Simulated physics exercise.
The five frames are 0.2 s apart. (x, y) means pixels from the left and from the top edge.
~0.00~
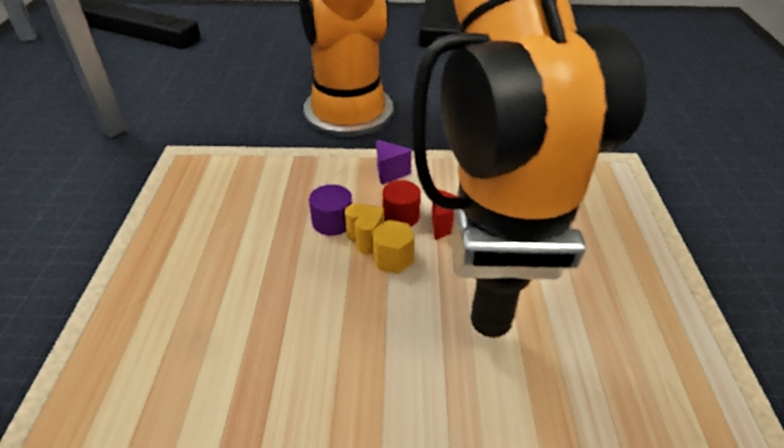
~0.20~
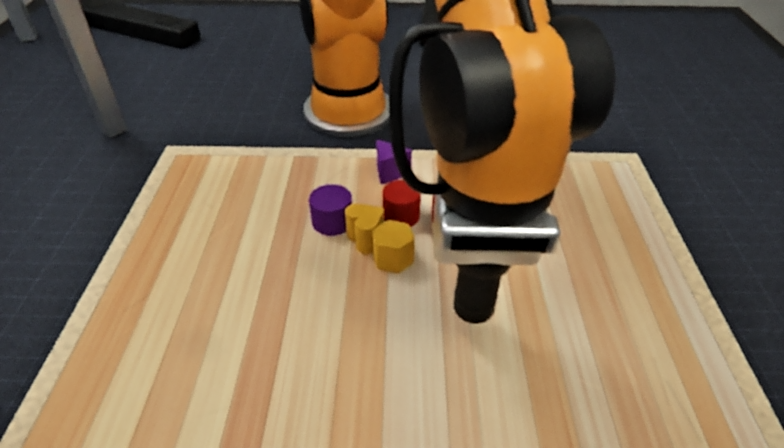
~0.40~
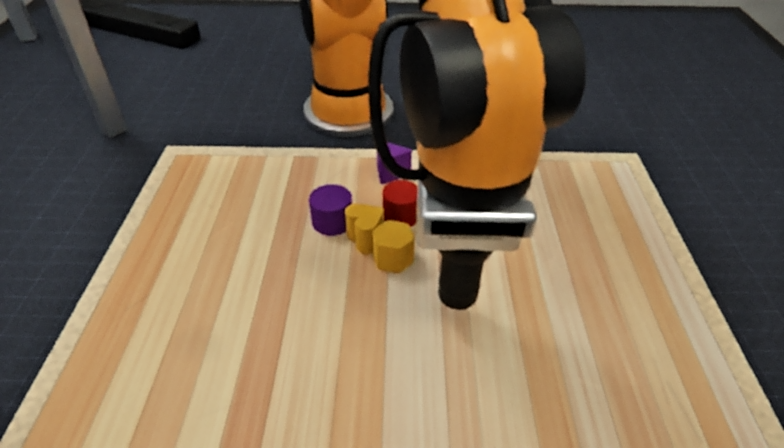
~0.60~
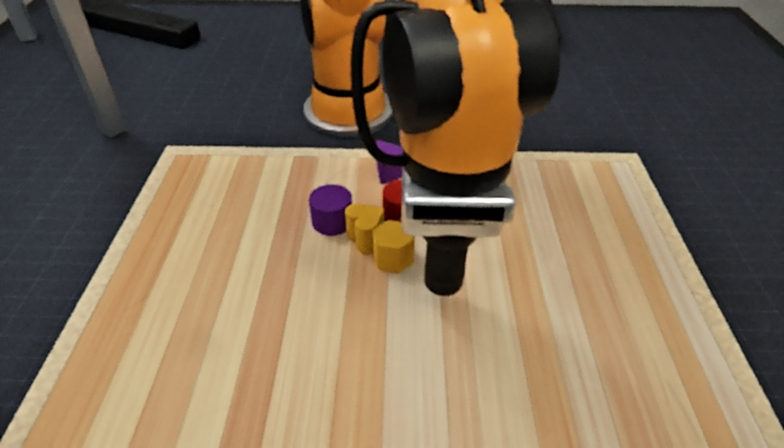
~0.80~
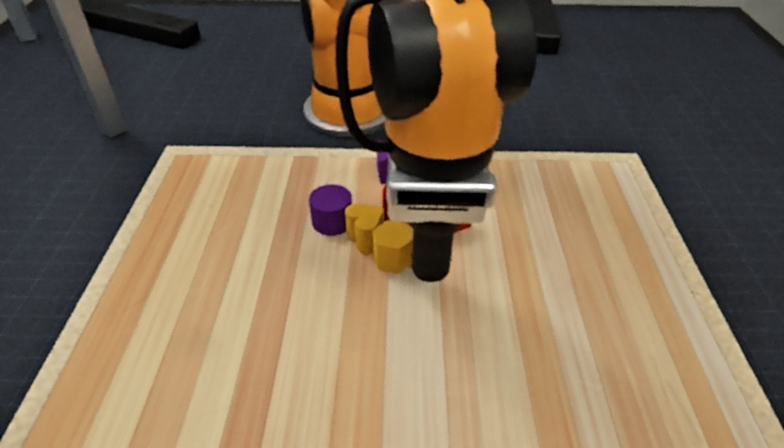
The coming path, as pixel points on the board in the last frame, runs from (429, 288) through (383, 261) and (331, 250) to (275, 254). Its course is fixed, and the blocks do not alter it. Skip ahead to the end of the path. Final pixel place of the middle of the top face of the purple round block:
My best guess is (308, 174).
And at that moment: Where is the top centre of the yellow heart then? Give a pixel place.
Expect it around (345, 181).
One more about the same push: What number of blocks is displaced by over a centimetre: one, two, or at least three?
Answer: Three or more.
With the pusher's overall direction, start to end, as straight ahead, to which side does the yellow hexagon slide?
Goes right.
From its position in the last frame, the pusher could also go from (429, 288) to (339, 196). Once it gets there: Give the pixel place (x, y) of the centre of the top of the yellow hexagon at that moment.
It should be at about (316, 158).
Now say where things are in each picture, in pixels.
In the first frame, pusher's lower end at (491, 322); purple round block at (330, 197); yellow heart at (365, 215); yellow hexagon at (393, 234); red round block at (402, 191).
In the second frame, pusher at (474, 309); blocks still.
In the third frame, pusher at (458, 296); blocks still.
In the fourth frame, pusher at (443, 282); blocks still.
In the fifth frame, pusher at (431, 269); purple round block at (330, 197); yellow heart at (365, 215); yellow hexagon at (393, 234); red round block hidden.
The first path, step by step. One third of the way, pusher at (382, 243); purple round block at (316, 183); yellow heart at (348, 195), turned 40° clockwise; yellow hexagon at (361, 216).
Two thirds of the way, pusher at (327, 232); purple round block at (308, 174); yellow heart at (345, 181), turned 80° clockwise; yellow hexagon at (333, 202), turned 50° clockwise.
At the end, pusher at (271, 236); purple round block at (308, 174); yellow heart at (345, 181), turned 80° clockwise; yellow hexagon at (333, 202), turned 50° clockwise; red round block still.
